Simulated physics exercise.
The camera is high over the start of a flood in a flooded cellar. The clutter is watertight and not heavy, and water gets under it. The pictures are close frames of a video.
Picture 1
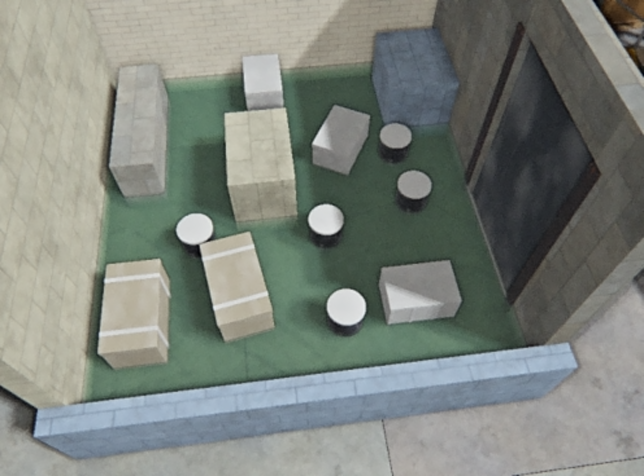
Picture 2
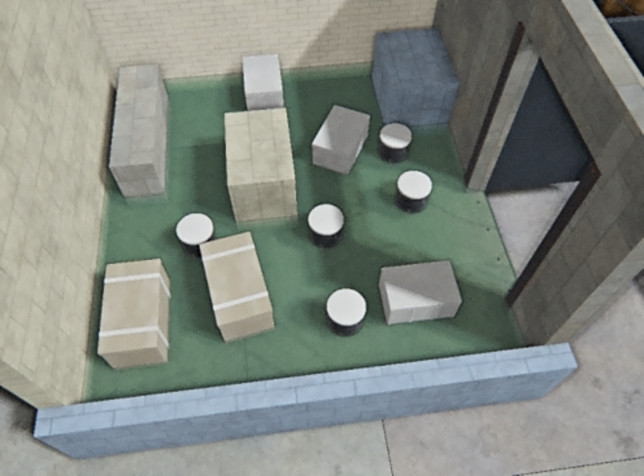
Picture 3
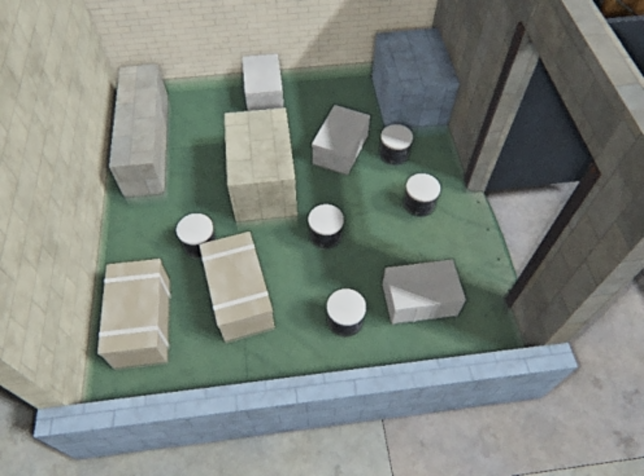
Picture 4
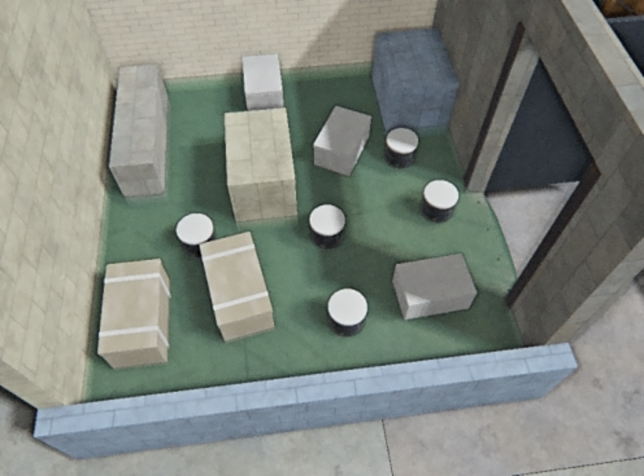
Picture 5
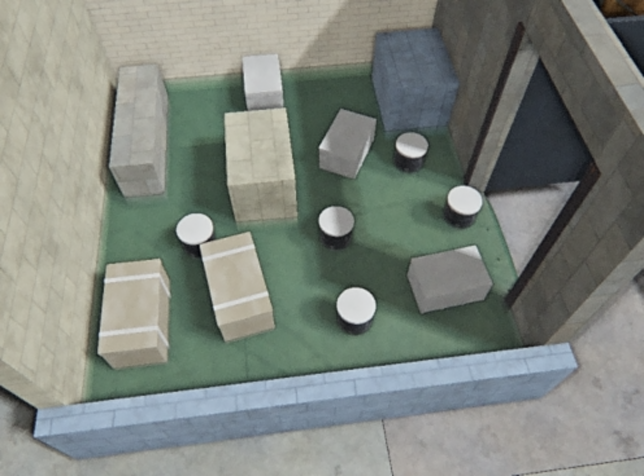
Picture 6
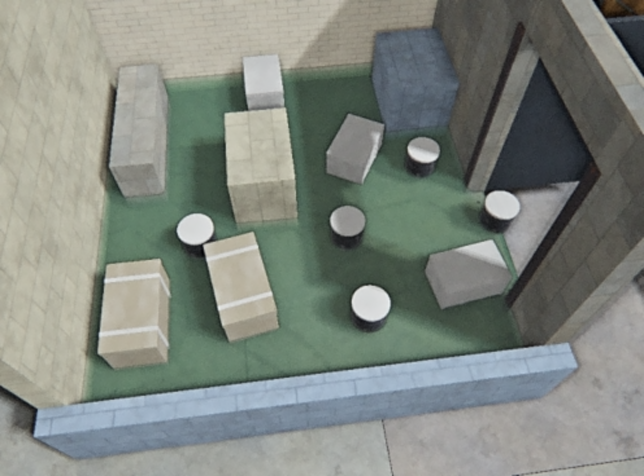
A dark doorway panel on the right opened, and the white-topped pails and pale gray boxes nearby slowly drifted right across the green floor, while the tan crates on the left barely moved.
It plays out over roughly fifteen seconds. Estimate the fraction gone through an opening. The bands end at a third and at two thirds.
That comes to two thirds or above.
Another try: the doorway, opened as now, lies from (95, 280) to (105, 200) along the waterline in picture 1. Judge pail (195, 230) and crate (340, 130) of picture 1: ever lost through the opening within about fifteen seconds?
In that order: Out, inside.
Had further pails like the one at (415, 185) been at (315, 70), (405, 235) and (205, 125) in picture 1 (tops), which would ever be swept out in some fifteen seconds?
As listed: Carried outside, yes, stays.
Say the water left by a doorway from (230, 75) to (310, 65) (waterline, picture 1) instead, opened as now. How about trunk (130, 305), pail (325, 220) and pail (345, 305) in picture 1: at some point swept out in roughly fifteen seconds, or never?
One after the other: Left behind, carried outside, still in.
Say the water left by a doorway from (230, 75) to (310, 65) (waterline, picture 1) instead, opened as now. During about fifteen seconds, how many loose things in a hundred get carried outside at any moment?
Near 60 in a hundred.
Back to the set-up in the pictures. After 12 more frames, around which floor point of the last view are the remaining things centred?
Close to (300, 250).
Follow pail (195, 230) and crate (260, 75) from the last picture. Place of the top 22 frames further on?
Around (381, 224) and (374, 133).
A moment on, 2 of 10 are out; 8 afloat.
Next, 6 of 10 are out; 4 afloat.
Later, 7 of 10 are out; 3 afloat.
In the end, 9 of 10 are out; 1 afloat.
